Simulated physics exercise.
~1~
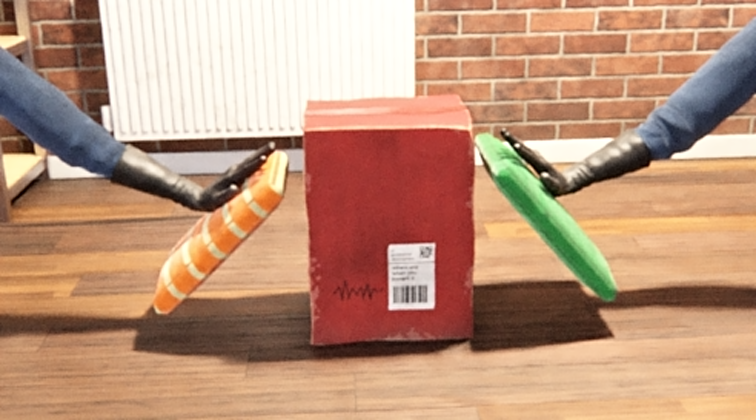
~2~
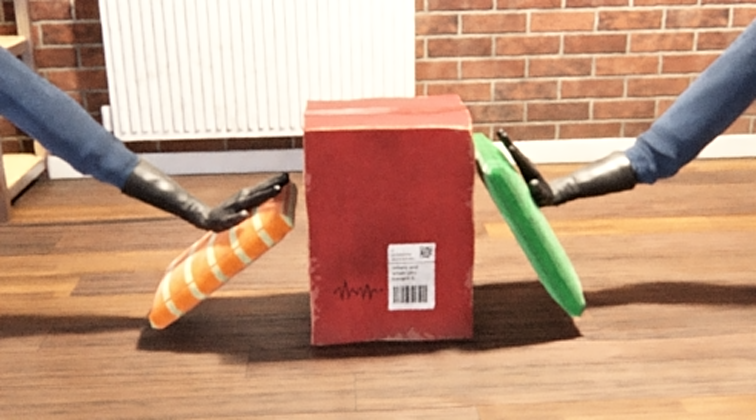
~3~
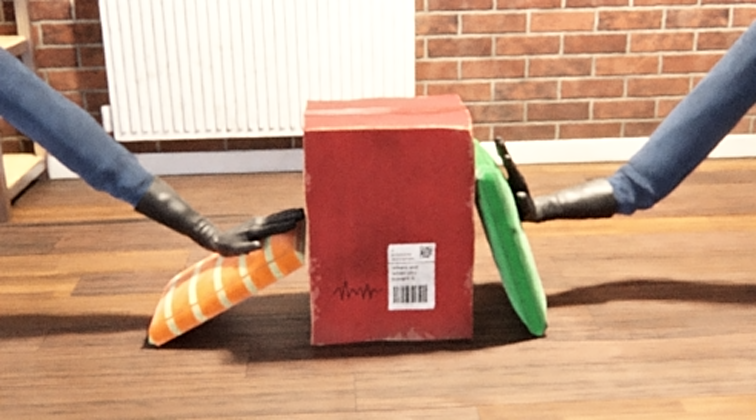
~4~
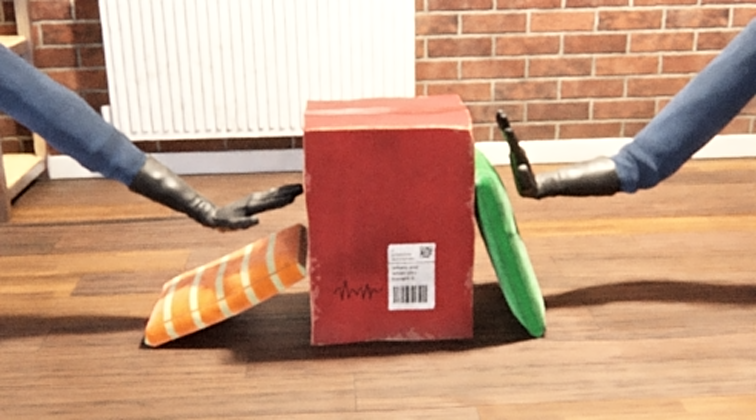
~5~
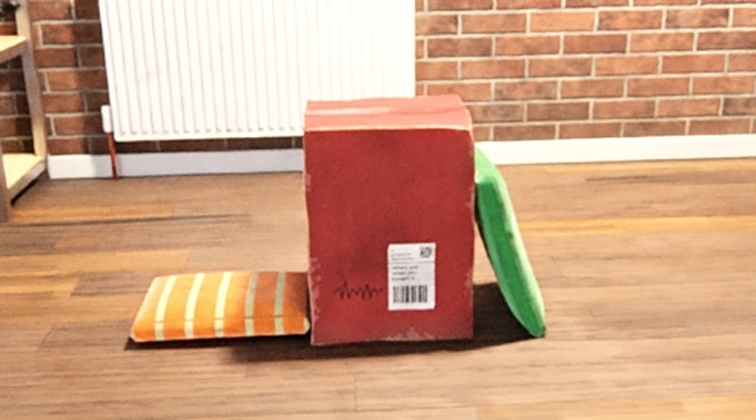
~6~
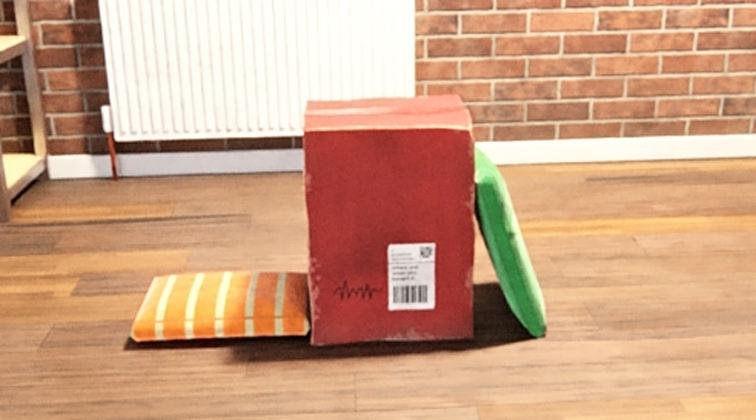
In the video, two gloved hands lower an orange striped pillow and a green pillow against opposite sides of a red box, then let go and withdraw. The orange pillow on the left slides down flat on the floor, while the green one on the right stays leaning.
